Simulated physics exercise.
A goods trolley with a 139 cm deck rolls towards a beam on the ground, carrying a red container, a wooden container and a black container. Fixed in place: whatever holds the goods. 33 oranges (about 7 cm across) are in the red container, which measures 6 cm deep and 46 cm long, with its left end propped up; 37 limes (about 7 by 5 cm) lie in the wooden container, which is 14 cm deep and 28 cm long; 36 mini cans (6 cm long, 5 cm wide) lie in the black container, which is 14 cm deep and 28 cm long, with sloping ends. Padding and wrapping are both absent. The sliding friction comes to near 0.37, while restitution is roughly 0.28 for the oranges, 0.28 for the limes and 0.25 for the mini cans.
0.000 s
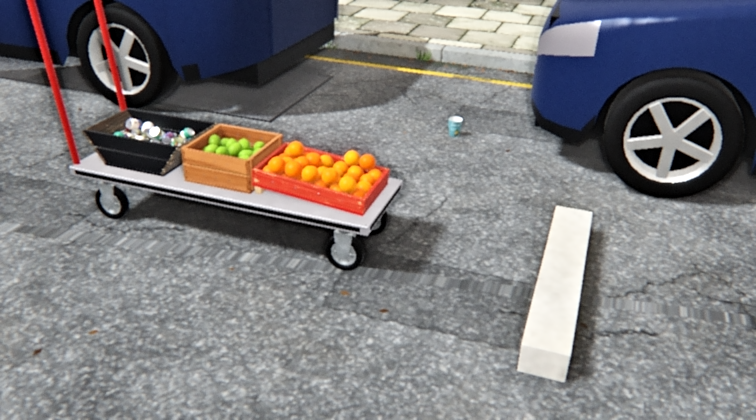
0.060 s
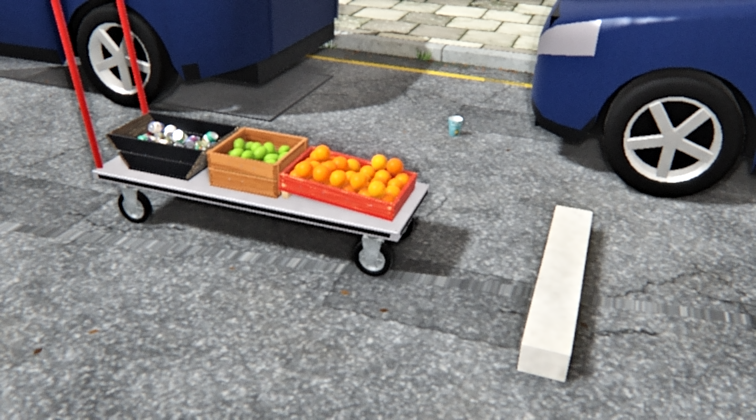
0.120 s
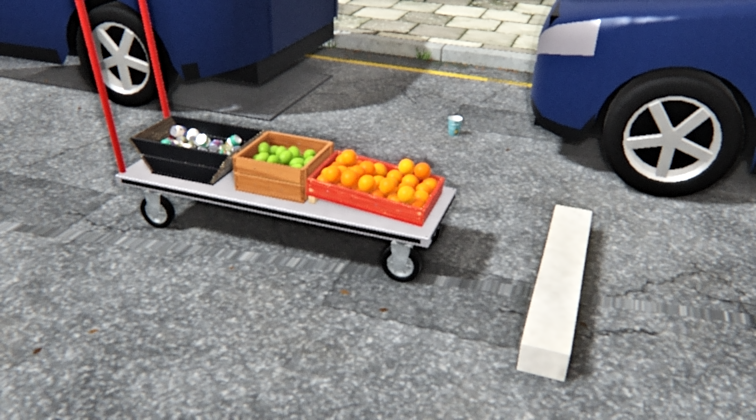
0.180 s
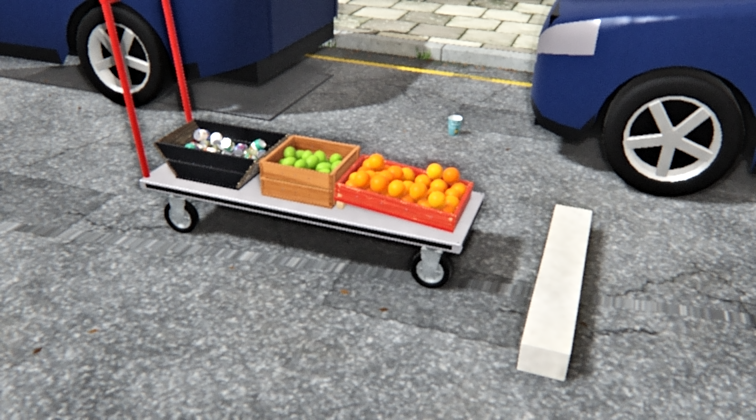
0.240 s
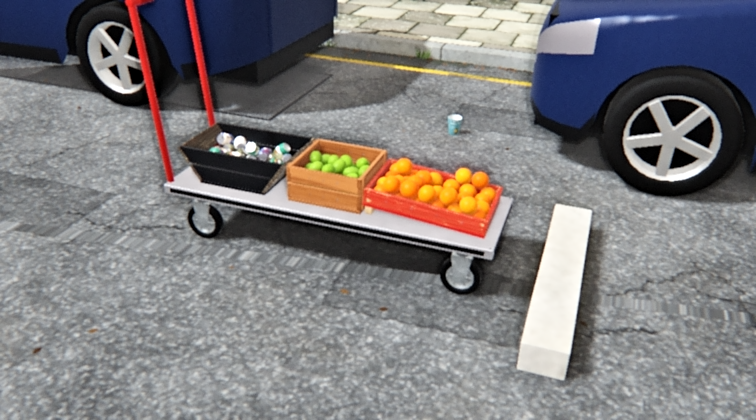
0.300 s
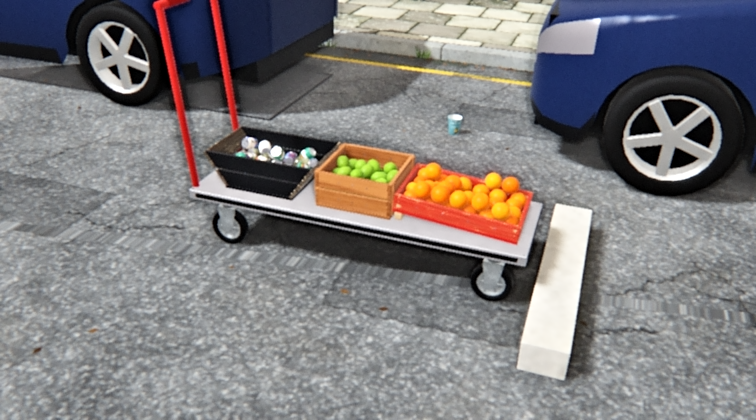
On a paved road, a trolley carrying cans, green fruit and oranges rolls right towards a beam.
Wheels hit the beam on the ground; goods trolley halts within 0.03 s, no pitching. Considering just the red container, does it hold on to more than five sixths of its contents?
No, its loss goes over a sixth.
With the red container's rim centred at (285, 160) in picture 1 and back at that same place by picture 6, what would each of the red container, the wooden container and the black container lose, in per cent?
Then red container 30, wooden container 10, black container 10 per cent.
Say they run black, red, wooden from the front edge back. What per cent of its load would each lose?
Red container 10 %, wooden container 0 %, black container 0 %.
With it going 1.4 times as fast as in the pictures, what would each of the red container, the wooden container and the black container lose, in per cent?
Red container 30, wooden container 10, black container 20 per cent.
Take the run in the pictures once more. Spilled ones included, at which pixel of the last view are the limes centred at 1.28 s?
Somewhere around pixel (395, 190).
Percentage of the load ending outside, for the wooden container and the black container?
Loss: Wooden container 5 per cent, black container 0 per cent.
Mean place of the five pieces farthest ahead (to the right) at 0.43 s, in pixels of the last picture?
Mean position approx. (547, 212).
After 0.33 s, impact.
After 0.43 s, red container 31 in, 2 out, wooden container 37 in, 0 out and black container 36 in, 0 out.
After 0.55 s, red container 26 in, 7 out, wooden container 35 in, 2 out and black container 36 in, 0 out.
After 0.78 s, red container 25 in, 8 out, wooden container 35 in, 2 out and black container 36 in, 0 out.
When it is over (at 1.28 s), red container 24 in, 9 out, wooden container 35 in, 2 out and black container 36 in, 0 out. Asked share, 9 of 33, 27 per cent.
